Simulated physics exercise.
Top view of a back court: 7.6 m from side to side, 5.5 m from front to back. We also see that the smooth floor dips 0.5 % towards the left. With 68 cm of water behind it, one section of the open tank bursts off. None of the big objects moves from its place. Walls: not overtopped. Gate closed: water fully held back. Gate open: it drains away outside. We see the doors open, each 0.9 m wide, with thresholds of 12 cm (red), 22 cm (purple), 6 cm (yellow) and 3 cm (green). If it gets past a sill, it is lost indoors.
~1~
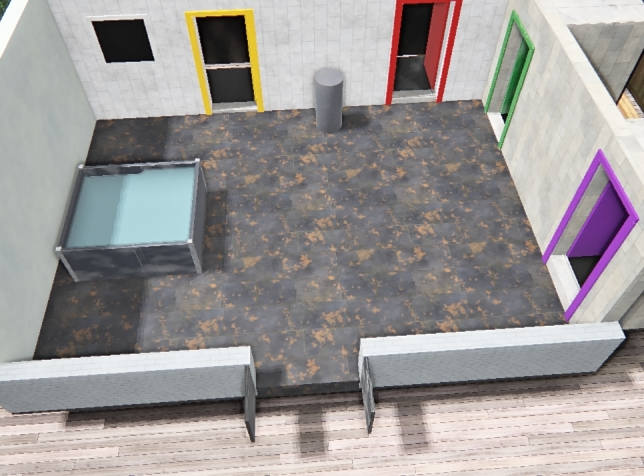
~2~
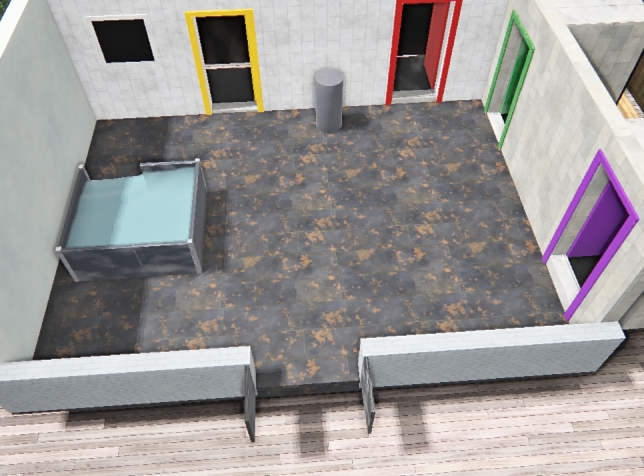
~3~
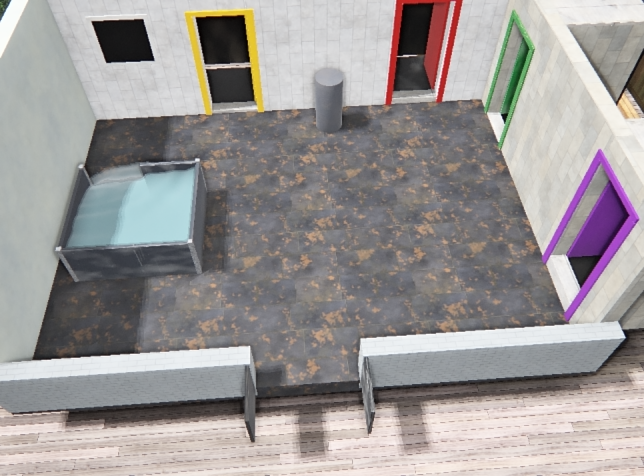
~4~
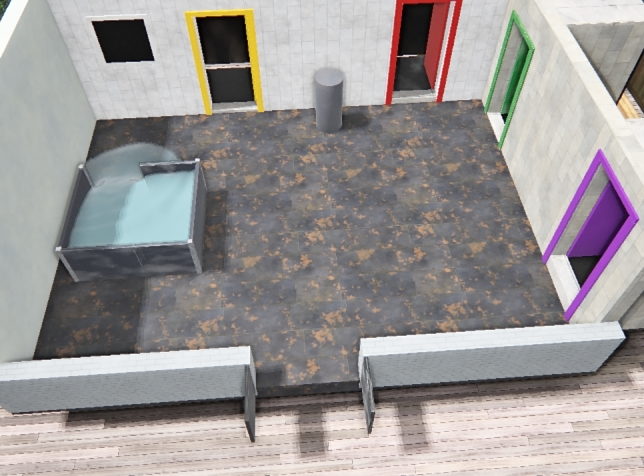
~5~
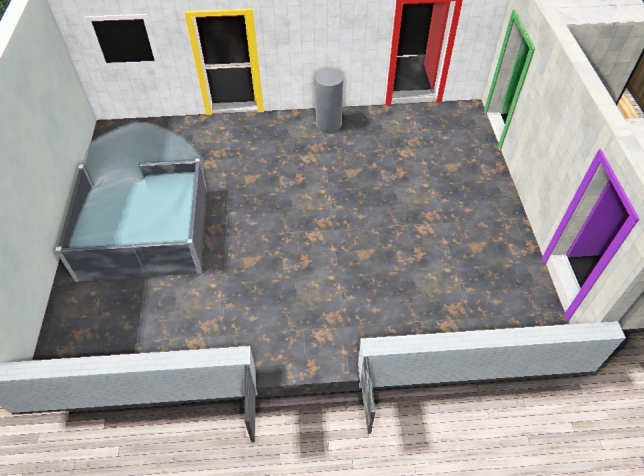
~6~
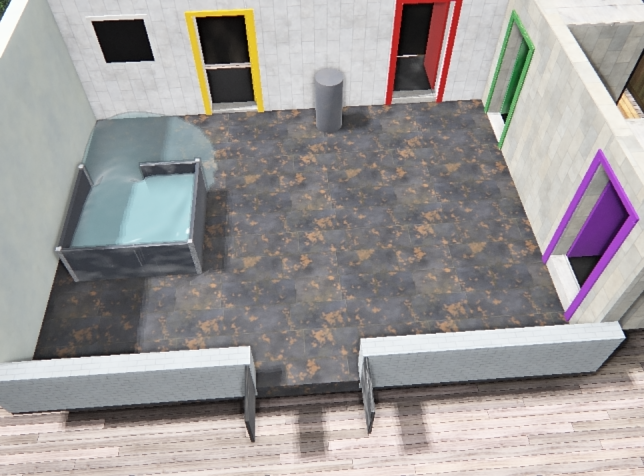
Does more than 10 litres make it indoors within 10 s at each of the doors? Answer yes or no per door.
Red door, no; purple door, no; yellow door, yes; green door, yes.
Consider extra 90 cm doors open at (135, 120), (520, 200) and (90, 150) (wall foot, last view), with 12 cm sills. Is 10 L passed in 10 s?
Result in order - more than that, not enough, more than that.
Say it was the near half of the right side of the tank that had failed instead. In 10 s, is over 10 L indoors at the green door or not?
Note: Green door, beyond the limit.
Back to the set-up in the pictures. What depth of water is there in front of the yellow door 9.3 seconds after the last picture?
About 5.0 cm deep.
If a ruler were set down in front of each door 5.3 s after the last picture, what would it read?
In centimetres, the red door has 2, the purple door 6, the yellow door 8 and the green door 8.
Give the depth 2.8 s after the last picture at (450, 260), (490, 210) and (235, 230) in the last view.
Approximately 0, 0 and 0 centimetres, going through them in turn.
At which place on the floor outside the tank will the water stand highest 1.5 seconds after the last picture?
Look around (116, 122).
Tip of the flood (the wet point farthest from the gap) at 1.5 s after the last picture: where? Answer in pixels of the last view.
Around pixel (337, 110).
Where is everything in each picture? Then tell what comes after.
In the first frame, the open tank at (134, 206) is whole and still, 68 cm deep.
In the second frame, water pours out on the open tank's far side and has run 0.5 m, to a hidden place; typically 9 cm deep outside, 68 cm at the open tank's back.
In the third frame, the front is at a hidden place, 0.8 m from the gap on the open tank's far side; 0.8 m2 of floor is under water; 68 cm left at the back of the open tank.
In the fourth frame, the front is at (139, 145), 1.3 m from the gap on the open tank's far side; 1.8 m2 of floor is under water; 66 cm left at the back of the open tank.
In the fifth frame, water pours out on the open tank's far side and has run 1.9 m, to (130, 127); typically 6 cm deep outside, 59 cm at the open tank's back.
In the sixth frame, the front is at (104, 120), 2.2 m from the gap on the open tank's far side; 4.0 m2 of floor is under water; 58 cm left at the back of the open tank.
Then, 0.7 s after the last picture water covers 10 % of the floor and is deepest (55 cm) near (106, 122); red door not reached, purple door not reached, yellow door 9 cm at the sill, 0 L in, green door not reached.
Then, 1.5 s after the last picture water covers 15 % of the floor and is deepest (39 cm) near (116, 122); red door not reached, purple door not reached, yellow door 12 cm at the sill, 5 L in, green door not reached.
Then, 2.8 s after the last picture water covers 40 % of the floor and is deepest (24 cm) near (88, 155); red door 3 cm at the sill, 0 L in, purple door not reached, yellow door 10 cm at the sill, 24 L in, green door not reached.
Then, 5.3 s after the last picture water covers 75 % of the floor and is deepest (16 cm) near (311, 123); red door 2 cm at the sill, 0 L in, purple door 6 cm at the sill, 0 L in, yellow door 8 cm at the sill, 41 L in, green door 8 cm at the sill, 14 L in.
Then, 9.3 s after the last picture water covers 95 % of the floor and is deepest (8 cm) near (501, 353); red door 4 cm at the sill, 0 L in, purple door 8 cm at the sill, 0 L in, yellow door 5 cm at the sill, 45 L in, green door 5 cm at the sill, 35 L in.
